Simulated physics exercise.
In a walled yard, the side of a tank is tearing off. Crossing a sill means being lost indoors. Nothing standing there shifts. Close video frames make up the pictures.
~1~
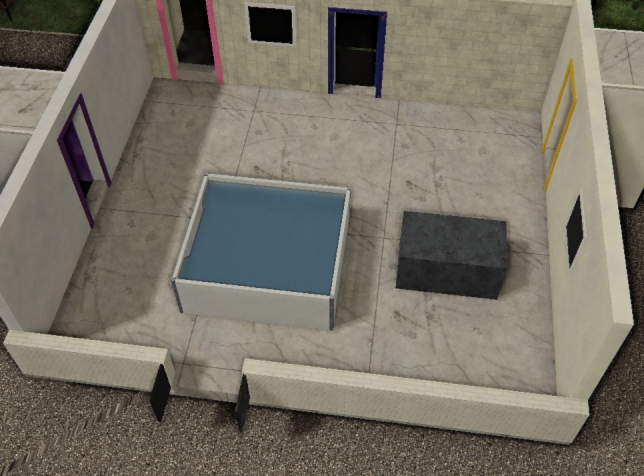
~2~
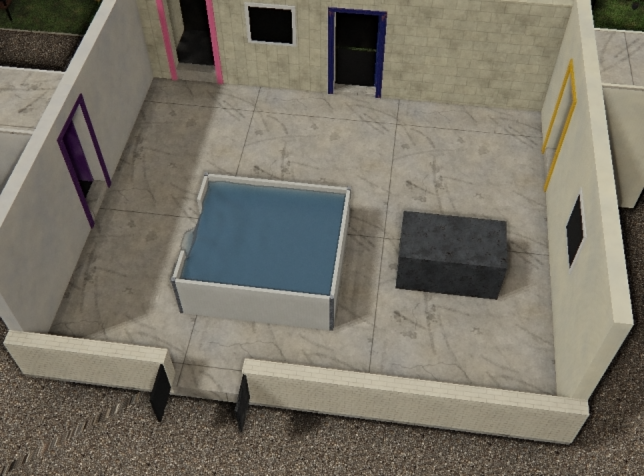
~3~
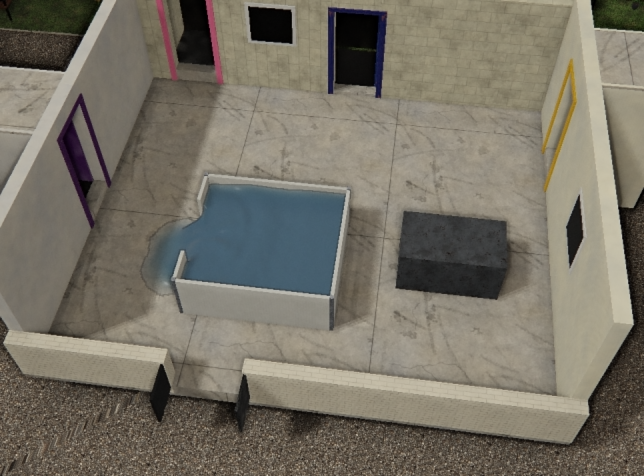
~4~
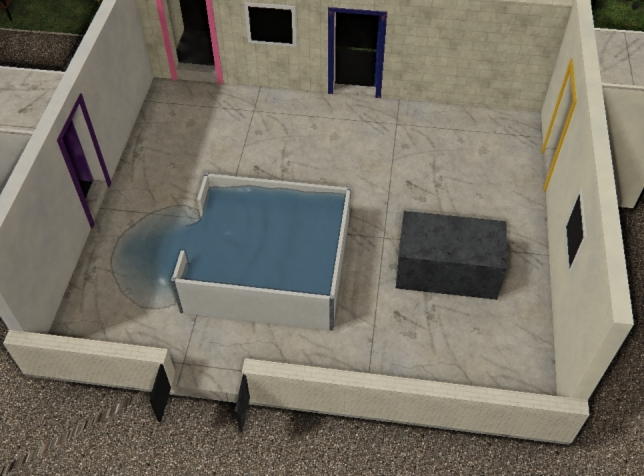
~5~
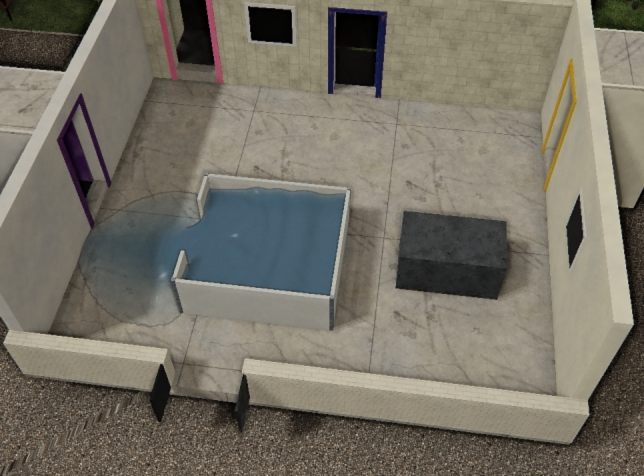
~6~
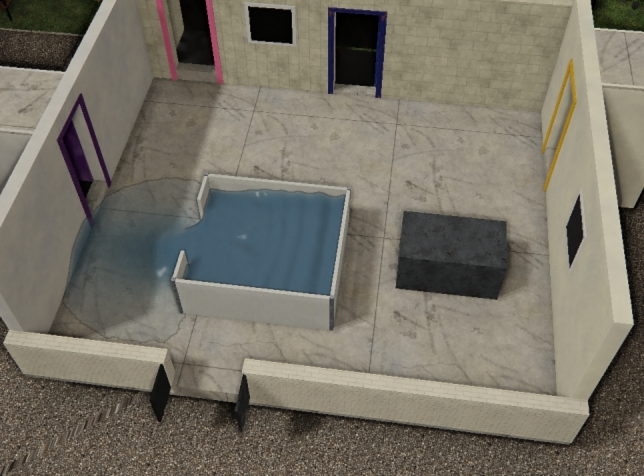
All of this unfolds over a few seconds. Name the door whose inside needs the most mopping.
Purple.
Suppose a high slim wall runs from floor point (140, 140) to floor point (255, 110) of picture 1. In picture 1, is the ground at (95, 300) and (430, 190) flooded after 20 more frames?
Going in order, the first is swamped and the second is spared.
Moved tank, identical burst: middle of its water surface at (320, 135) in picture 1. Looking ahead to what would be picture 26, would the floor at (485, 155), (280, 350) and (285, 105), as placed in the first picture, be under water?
In order: Unreached, unreached, reached.
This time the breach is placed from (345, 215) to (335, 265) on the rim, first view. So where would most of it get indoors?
I'd say the one in blue.
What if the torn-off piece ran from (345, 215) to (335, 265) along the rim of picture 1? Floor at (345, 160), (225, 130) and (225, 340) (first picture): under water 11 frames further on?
Soaked, untouched, untouched.
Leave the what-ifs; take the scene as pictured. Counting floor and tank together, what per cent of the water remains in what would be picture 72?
Around 92 percent.
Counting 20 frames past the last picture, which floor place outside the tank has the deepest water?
Deepest point: Roughly (44, 346).
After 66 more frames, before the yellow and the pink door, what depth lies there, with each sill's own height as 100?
Some 70 percent and then some 40 percent.
A moment on, water covers 15 % of the floor; yellow door not reached, pink door not reached, blue door not reached, purple door some in.
Next, water covers 25 % of the floor; yellow door not reached, pink door not reached, blue door not reached, purple door a lot in.
Then, water covers 40 % of the floor; yellow door not reached, pink door wet at the sill, nothing in, blue door not reached, purple door a lot in.
Later, water covers 80 % of the floor; yellow door not reached, pink door wet at the sill, nothing in, blue door wet at the sill, nothing in, purple door a lot in.
In the end, water covers 95 % of the floor; yellow door wet at the sill, nothing in, pink door wet at the sill, nothing in, blue door wet at the sill, nothing in, purple door a lot in; the purple door has let in the most.
